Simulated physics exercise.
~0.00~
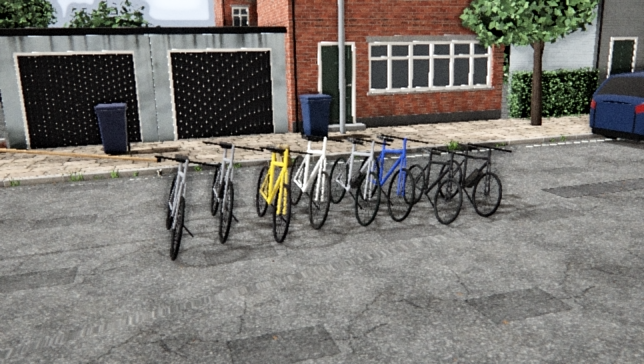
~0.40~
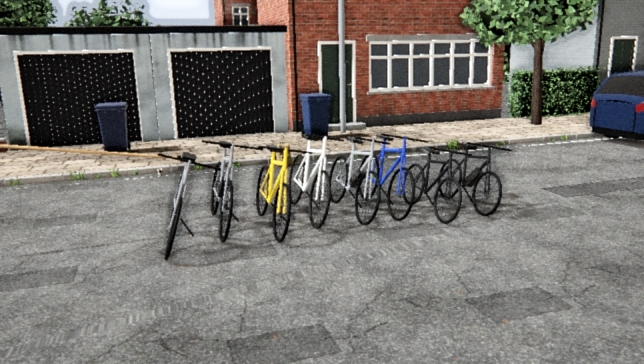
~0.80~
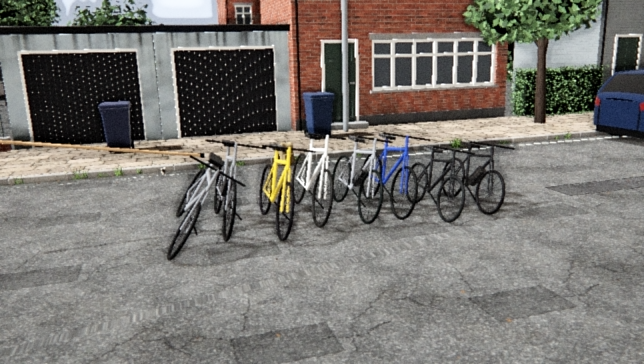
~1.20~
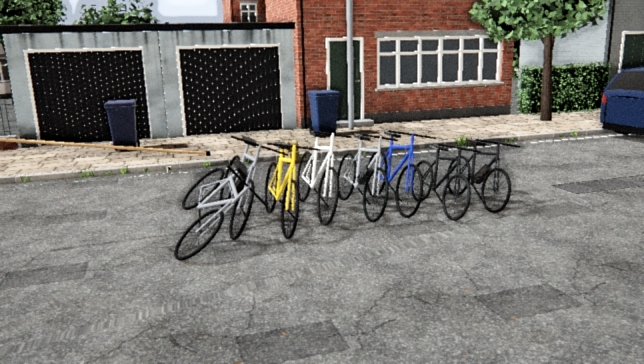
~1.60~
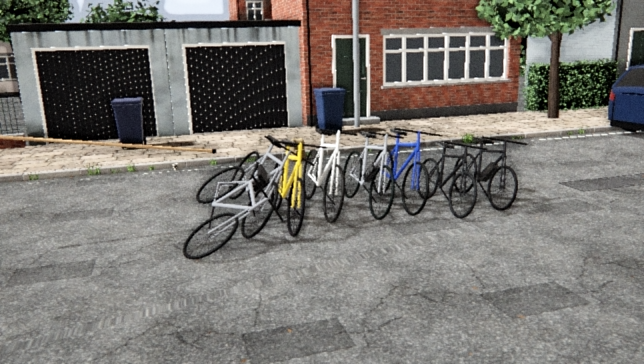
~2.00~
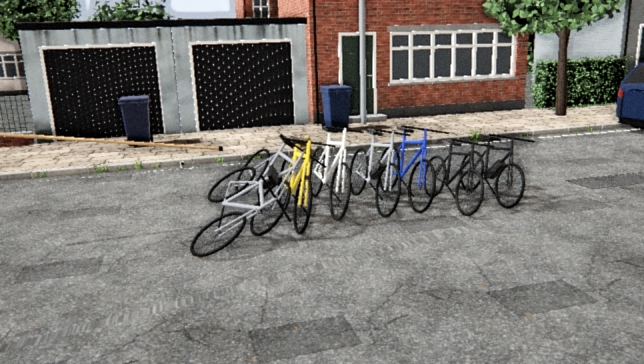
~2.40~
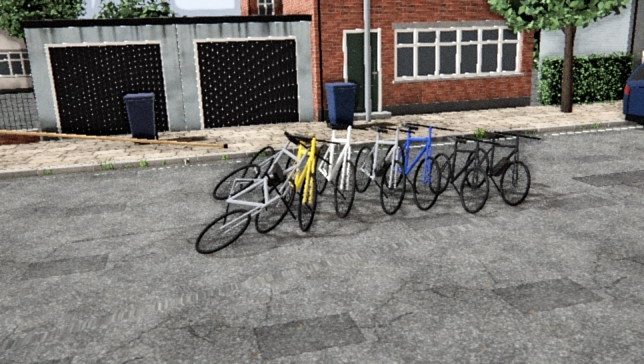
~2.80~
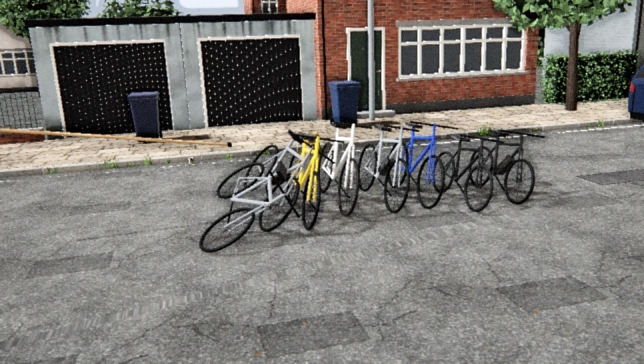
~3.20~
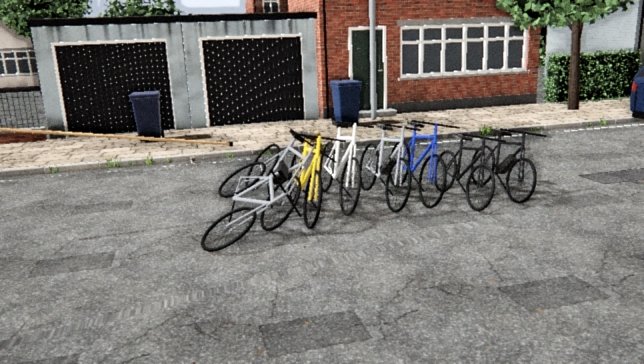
The silver bicycle at the left end of a row on a street tipped over towards the yellow one, and the bike beside it slumped partway too. Both came to rest leaning there, while the yellow, white, blue and black bikes stayed standing.
